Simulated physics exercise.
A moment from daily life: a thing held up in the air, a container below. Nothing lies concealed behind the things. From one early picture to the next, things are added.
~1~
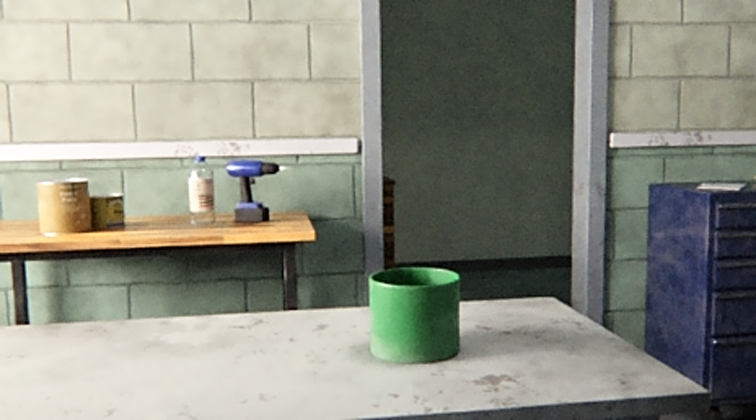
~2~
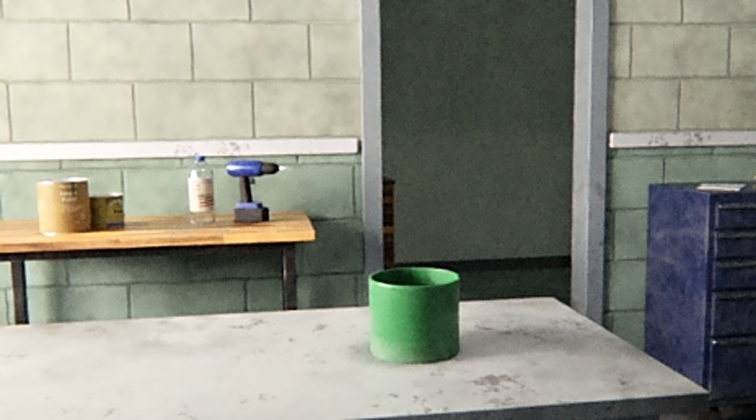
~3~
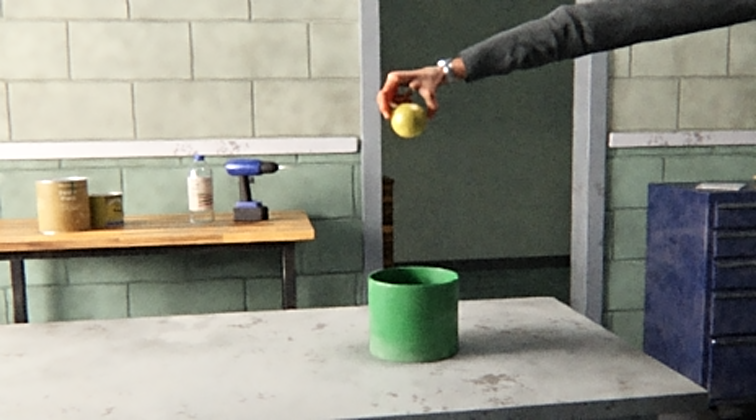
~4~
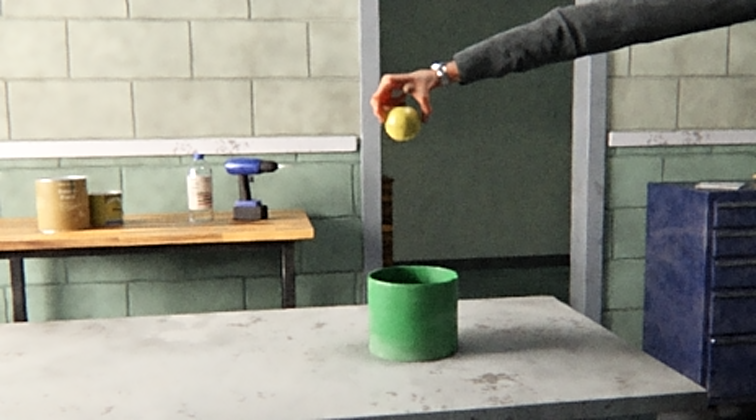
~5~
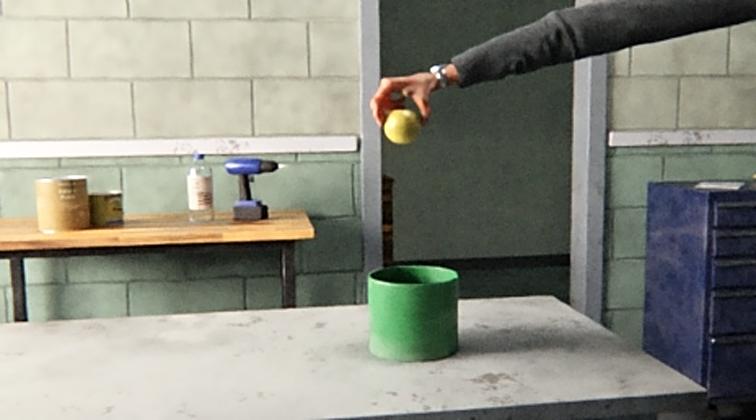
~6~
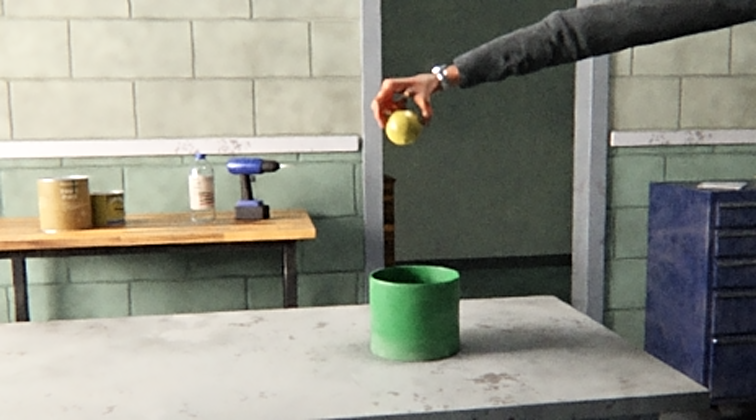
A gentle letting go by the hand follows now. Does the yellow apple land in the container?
Yes.
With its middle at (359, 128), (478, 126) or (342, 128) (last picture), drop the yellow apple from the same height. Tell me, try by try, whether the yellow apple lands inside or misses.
One after another: It falls beside it; misses; is not caught.
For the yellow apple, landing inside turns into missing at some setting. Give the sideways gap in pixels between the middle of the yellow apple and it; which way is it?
Shift: 32 px, leftward.
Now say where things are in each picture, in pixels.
The first picture shows pot (415, 313).
The second picture shows pot (414, 313).
The third picture shows still on the way; yellow apple (409, 120); pot (414, 312).
The fourth picture shows still on the way; yellow apple (403, 123); pot (413, 311).
The fifth picture shows still on the way; yellow apple (402, 126); pot (413, 311).
The sixth picture shows in place, still held; yellow apple (404, 127); pot (415, 311).
Then, 0.16 s past the last view, yellow apple travelled about its own width near (404, 162).
Then, 0.26 s past the last view, yellow apple in the air near (405, 243).
Then, 0.32 s past the last view, yellow apple in the air near (406, 312).
Finally, the yellow apple lands inside, near (406, 328).
